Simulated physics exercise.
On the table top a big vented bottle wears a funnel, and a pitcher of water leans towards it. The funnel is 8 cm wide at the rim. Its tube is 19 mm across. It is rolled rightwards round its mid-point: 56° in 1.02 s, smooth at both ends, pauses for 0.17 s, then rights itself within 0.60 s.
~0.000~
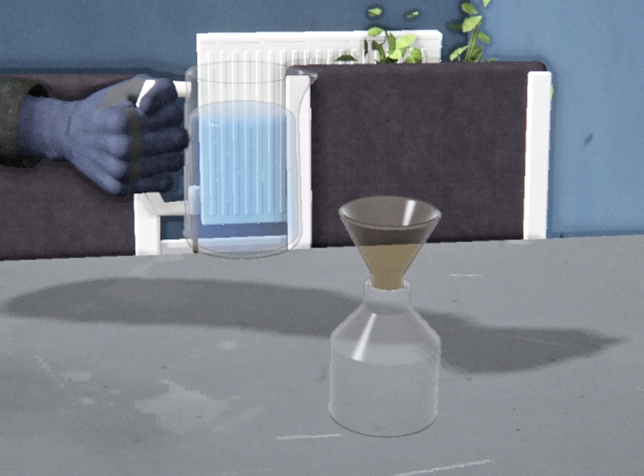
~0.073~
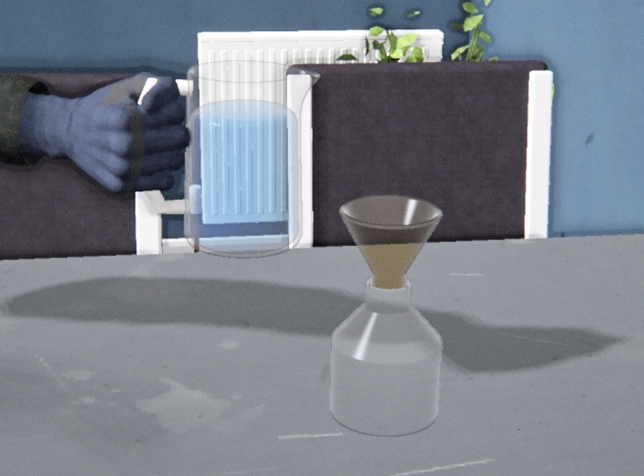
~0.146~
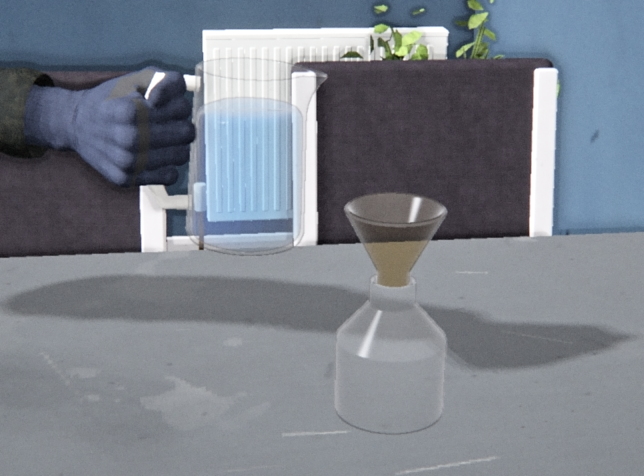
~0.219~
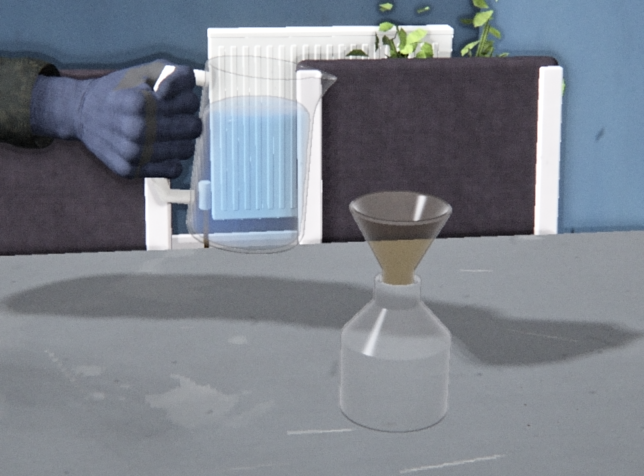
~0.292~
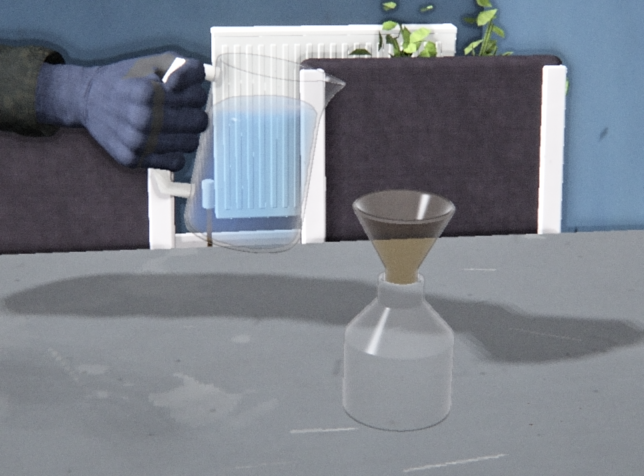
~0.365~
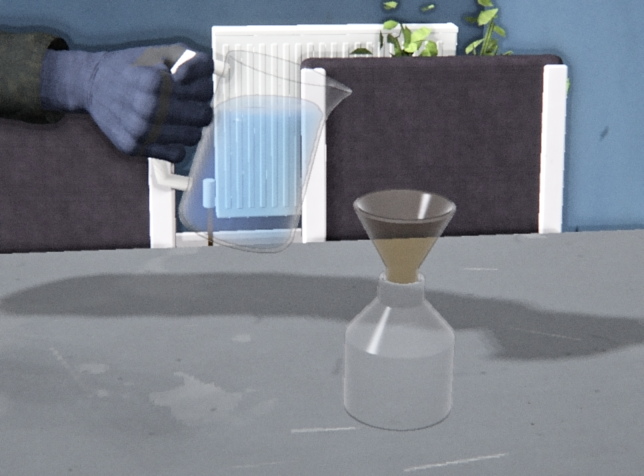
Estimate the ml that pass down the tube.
About 150 ml.
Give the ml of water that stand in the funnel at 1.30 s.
About 45 ml.
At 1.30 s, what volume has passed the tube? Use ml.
Close to 70 ml.
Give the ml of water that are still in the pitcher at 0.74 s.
Close to 780 ml.
Then, 0.74 s in, the tilt is 46° and 0 ml has passed the tube, 0 ml is in the funnel, 775 ml in the pitcher and 0 ml has missed.
Then, 1.01 s in, the tilt is 56° and 20 ml has passed the tube, 30 ml is in the funnel, 710 ml in the pitcher and 0 ml has missed.
Then, 1.30 s in, the tilt is 52° and 75 ml has passed the tube, 45 ml is in the funnel, 650 ml in the pitcher and 0 ml has missed.
Then, 1.61 s in, the tilt is 12° and 125 ml has passed the tube, 20 ml is in the funnel, 640 ml in the pitcher and 0 ml has missed.
Finally, 145 ml has passed the tube, 0 ml is in the funnel, 640 ml in the pitcher and 0 ml has missed.
